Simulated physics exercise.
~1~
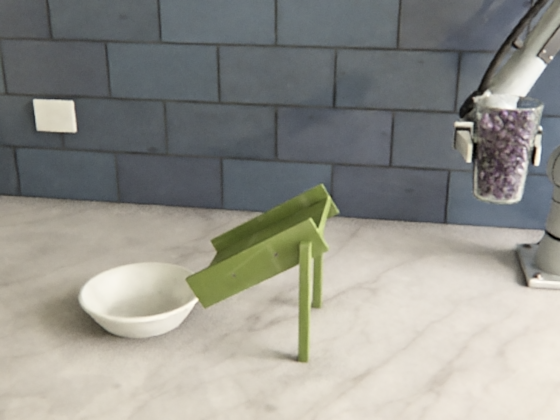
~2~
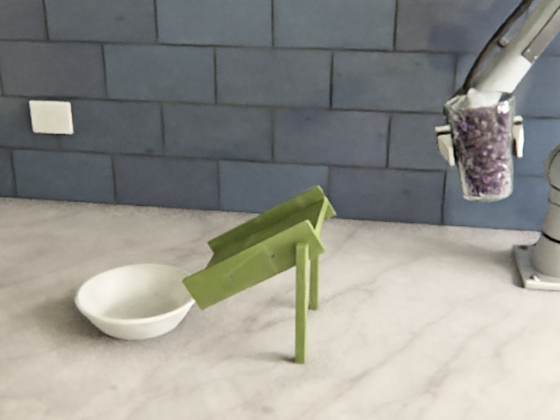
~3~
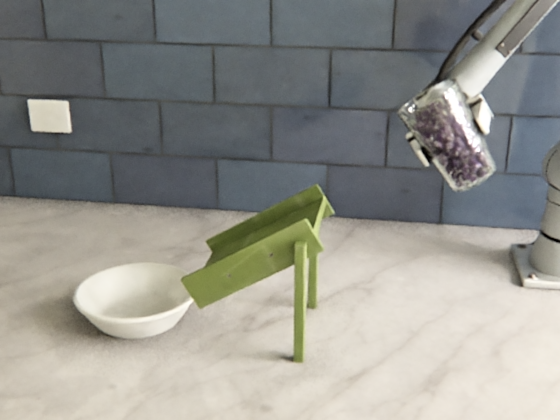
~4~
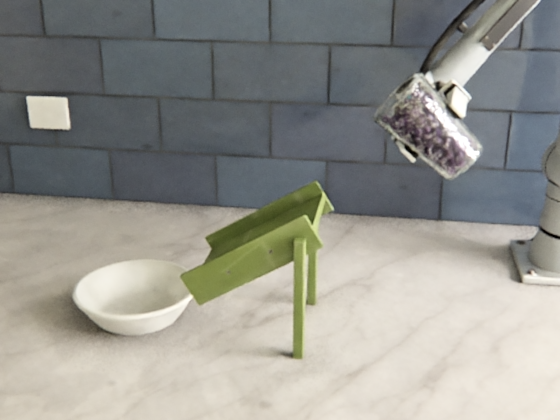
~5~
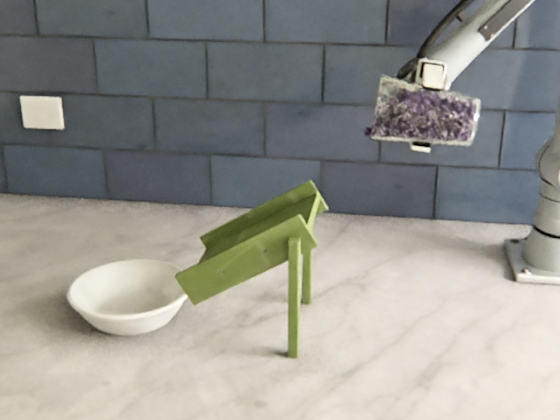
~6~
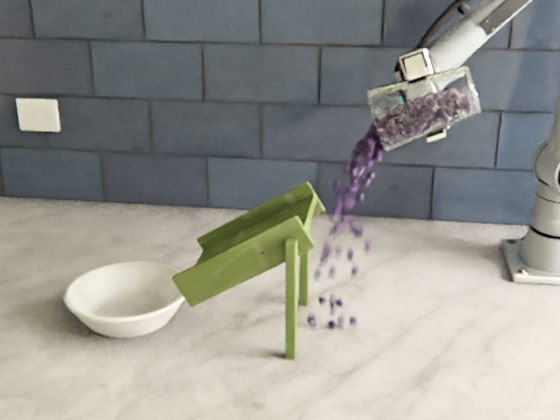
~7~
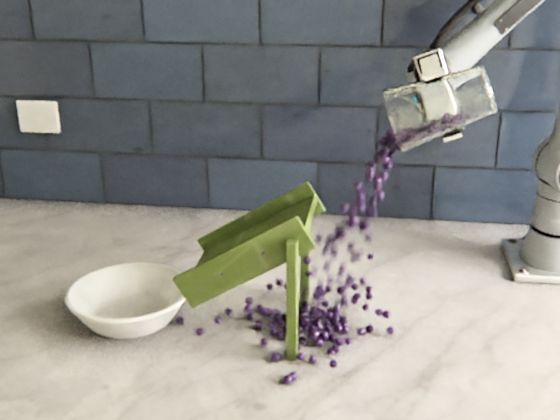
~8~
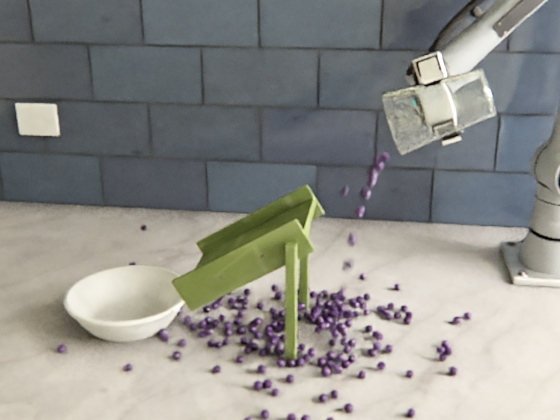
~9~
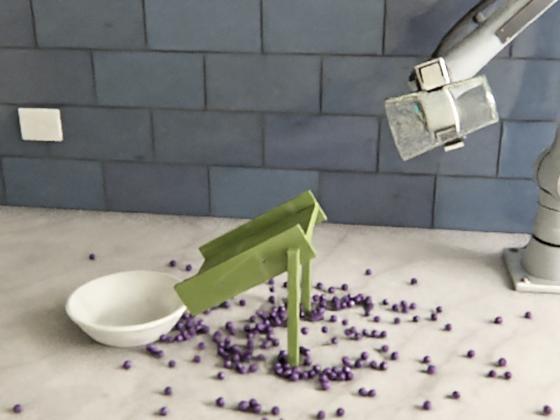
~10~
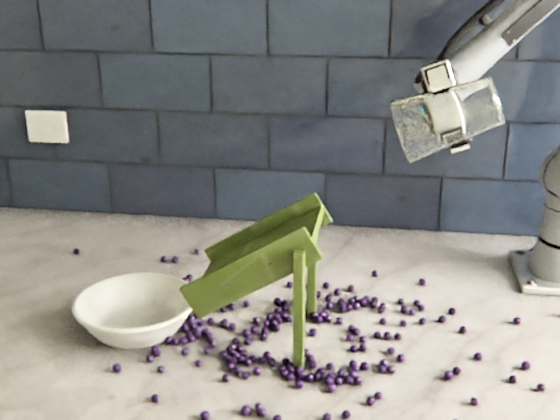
On a marble counter, a robot arm tips purple beads that miss the green chute and scatter.
